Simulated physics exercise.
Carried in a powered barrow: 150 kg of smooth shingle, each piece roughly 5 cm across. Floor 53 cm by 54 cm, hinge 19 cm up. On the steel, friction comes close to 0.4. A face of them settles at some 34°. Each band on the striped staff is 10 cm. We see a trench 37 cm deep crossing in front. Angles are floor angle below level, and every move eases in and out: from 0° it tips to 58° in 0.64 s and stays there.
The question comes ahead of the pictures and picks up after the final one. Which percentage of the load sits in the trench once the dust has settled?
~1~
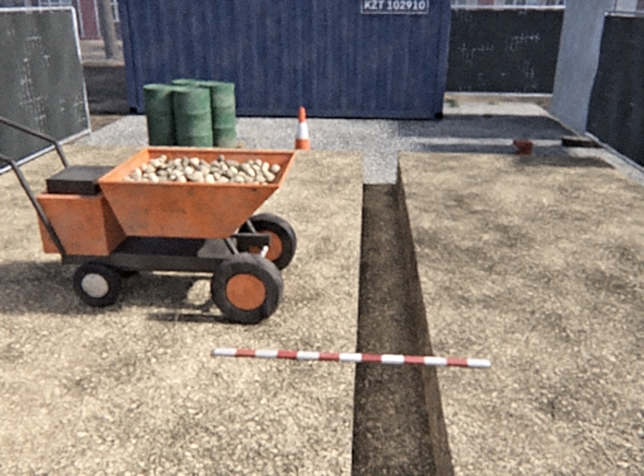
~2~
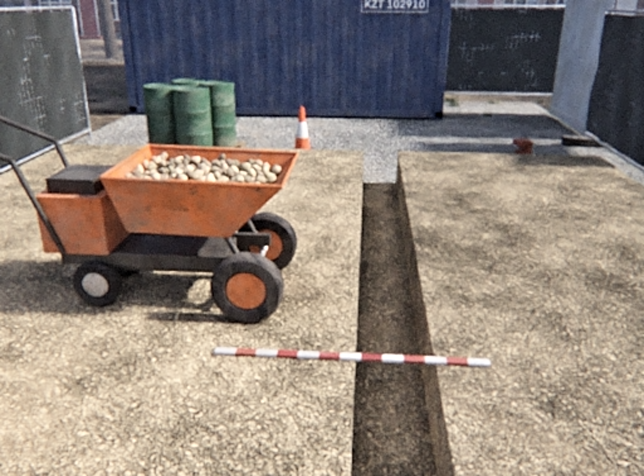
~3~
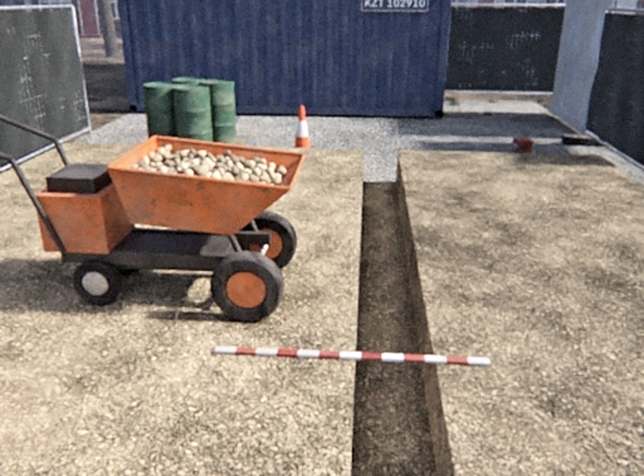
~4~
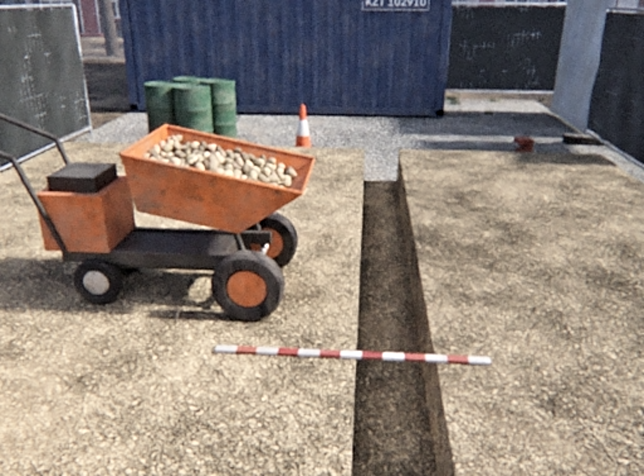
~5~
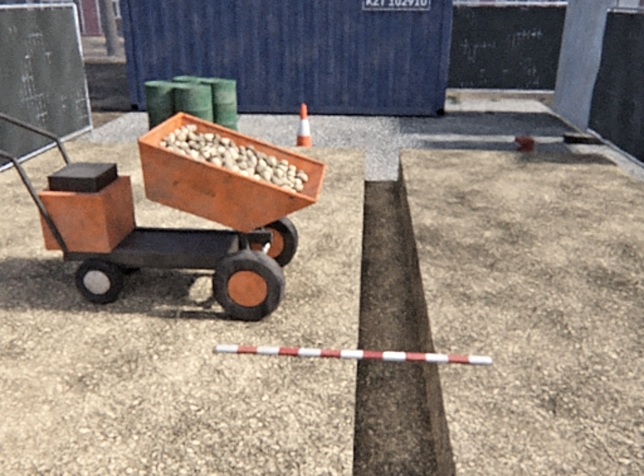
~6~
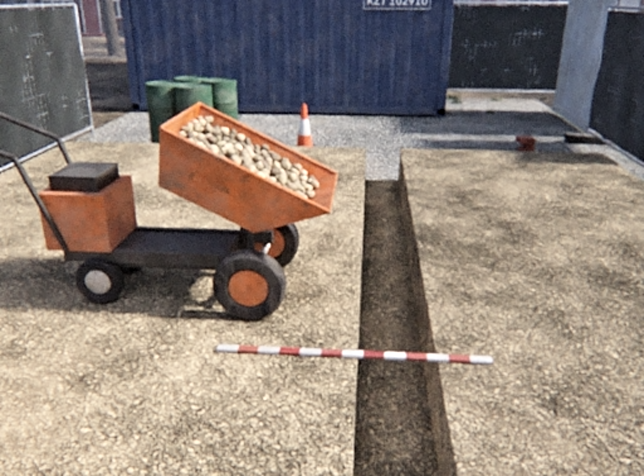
Near 69 per cent.
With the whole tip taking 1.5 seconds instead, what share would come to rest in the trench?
Close to 90 percent, then.
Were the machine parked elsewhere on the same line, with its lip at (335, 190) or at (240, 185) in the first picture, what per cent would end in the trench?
First place: Near 25%; second place: Near 85%.
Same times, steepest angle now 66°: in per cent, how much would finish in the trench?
It would be near 60 per cent.
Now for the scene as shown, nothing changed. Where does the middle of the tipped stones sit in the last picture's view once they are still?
At about pixel (407, 337) in the last view.
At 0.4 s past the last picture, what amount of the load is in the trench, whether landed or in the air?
By that moment, roughly 15 per cent of the load.
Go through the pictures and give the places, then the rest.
The first frame shows lip at (279, 187), floor tilted 0°, highest stones at (204, 167).
In the second frame, the tray is at 1°, its lip at (282, 187); the top of the load is at (191, 163).
In the third frame, the tray is at 5°, its lip at (290, 189); the top of the load is at (162, 155).
In the fourth frame, the tray is at 11°, its lip at (302, 194); the top of the load is at (169, 144).
In the fifth frame, the tray is at 18°, its lip at (316, 202); the top of the load is at (183, 134).
In the sixth frame, the tray is at 26°, its lip at (330, 212); the top of the load is at (199, 123).
Then, 0.2 s after the last picture the floor is at 49°, 100 % in the tray; the foremost stones are at (341, 227).
Then, 0.4 s after the last picture the floor is at 58°, 86 % in the tray, 1 % short of the trench, 14 % in the trench; the foremost stones are at (410, 280).
Then, 0.8 s after the last picture the floor is at 58°, 33 % in the tray, 38 % in the trench, 29 % past the trench; the foremost stones are at (529, 293).
Then, 2.7 s after the last picture the floor is at 58°, 0 % in the tray, 69 % in the trench, 31 % past the trench; the foremost stones are past the picture's edge.
